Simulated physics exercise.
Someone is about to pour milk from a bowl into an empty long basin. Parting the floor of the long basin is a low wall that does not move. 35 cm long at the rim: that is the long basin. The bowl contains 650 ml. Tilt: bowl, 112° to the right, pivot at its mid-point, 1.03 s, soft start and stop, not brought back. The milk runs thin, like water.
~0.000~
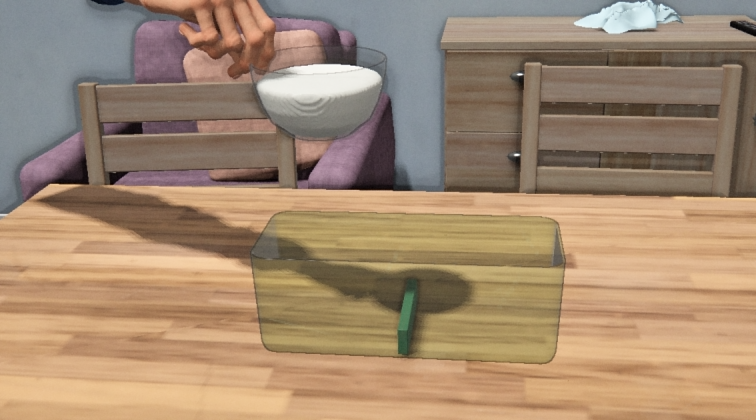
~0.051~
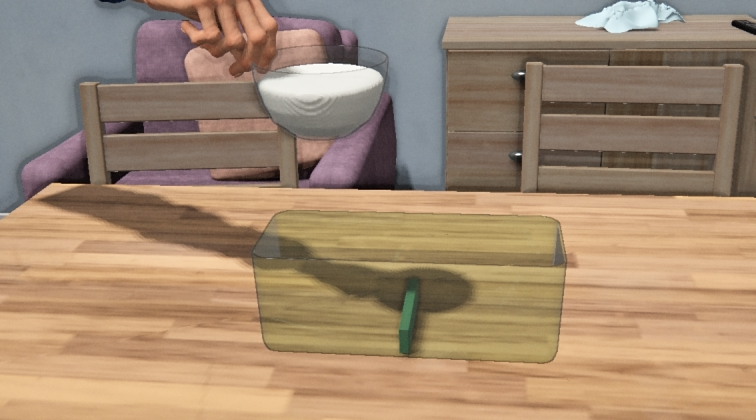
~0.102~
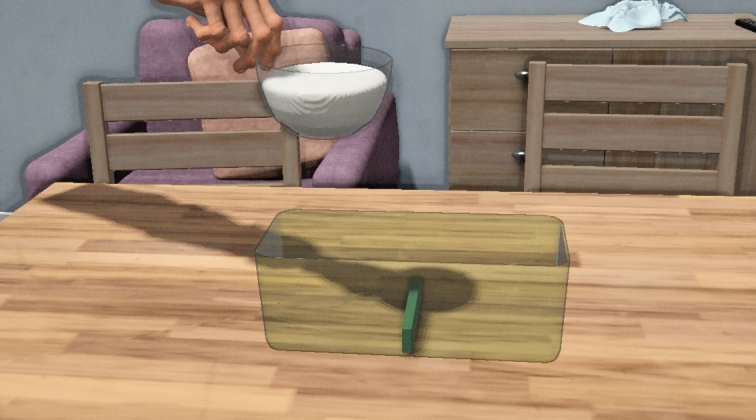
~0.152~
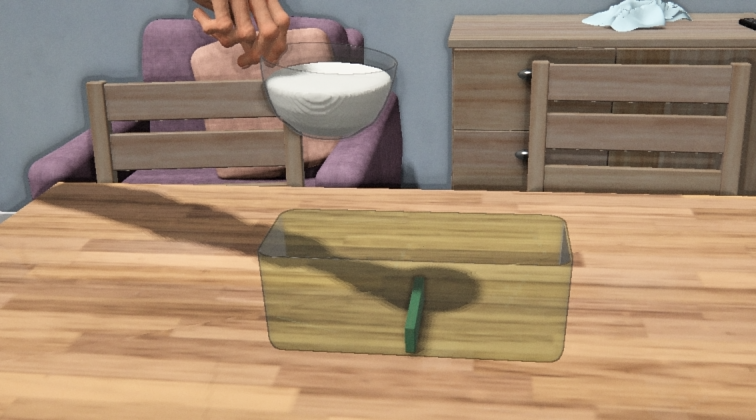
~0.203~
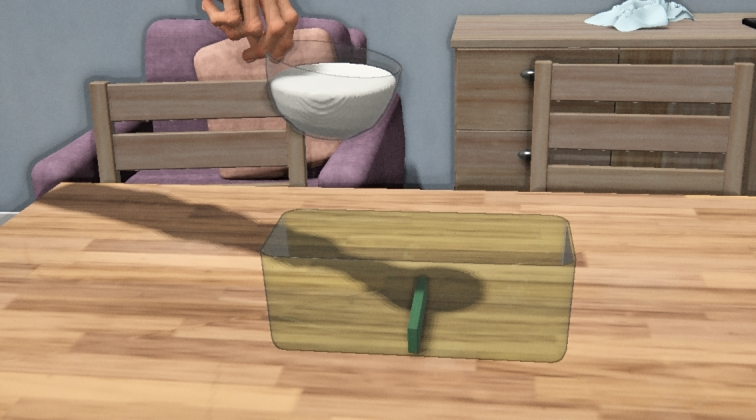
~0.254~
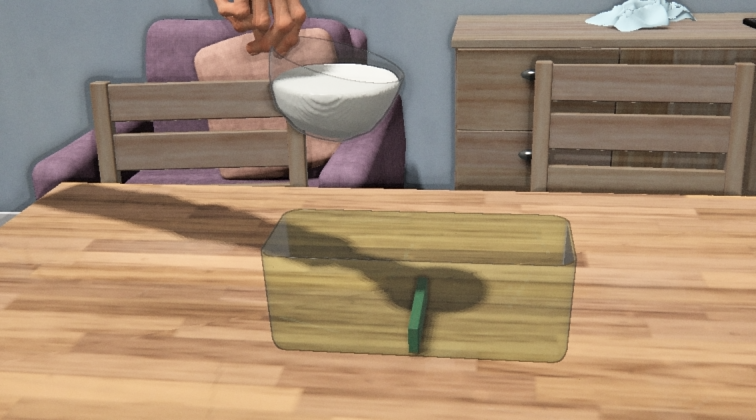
A hand reaches in at the upper left beside a clear bowl of white milk, above a light wooden table seen from slightly above in a room with a purple armchair, wooden chairs and a drawer unit. On the table sits an empty, see-through yellowish long basin with a low green wall inside. The bowl tilts slightly rightward, gradually at first, while the view drifts very slightly left.
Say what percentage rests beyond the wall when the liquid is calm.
Roughly 78 per cent rests beyond the wall.
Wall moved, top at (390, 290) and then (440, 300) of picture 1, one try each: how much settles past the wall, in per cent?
The first try gives 95 percent and the second 65 percent.
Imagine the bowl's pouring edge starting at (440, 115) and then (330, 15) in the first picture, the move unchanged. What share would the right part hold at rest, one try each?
Respectively about 90 and 55 percent.
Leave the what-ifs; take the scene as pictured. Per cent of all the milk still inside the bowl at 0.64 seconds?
Close to 44 in a hundred.
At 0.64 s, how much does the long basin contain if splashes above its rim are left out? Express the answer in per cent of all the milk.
At that time the basin holds about 14 per cent of the liquid.
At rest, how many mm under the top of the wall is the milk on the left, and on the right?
On the left it's about 26 mm; on the right, about 10 mm.
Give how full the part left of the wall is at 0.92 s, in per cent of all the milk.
I'd say near 12 percent.
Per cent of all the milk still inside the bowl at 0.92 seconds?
Near 1 percent, more or less.
Then, 0.64 s in, the tilt is 76° and 45 per cent is still to pour, 0 is left of the wall and 14 right of it.
Then, 0.92 s in, the tilt is 109° and 1 per cent is still to pour, 11 is left of the wall and 78 right of it.
Then, 1.21 s in, the tilt is 112° and 0 per cent is still to pour, 17 is left of the wall and 83 right of it.
Then, 1.53 s in, the tilt is 112° and 0 per cent is still to pour, 21 is left of the wall and 78 right of it.
Finally, 21 per cent lies left of the wall, 78 right of it and 1 outside.
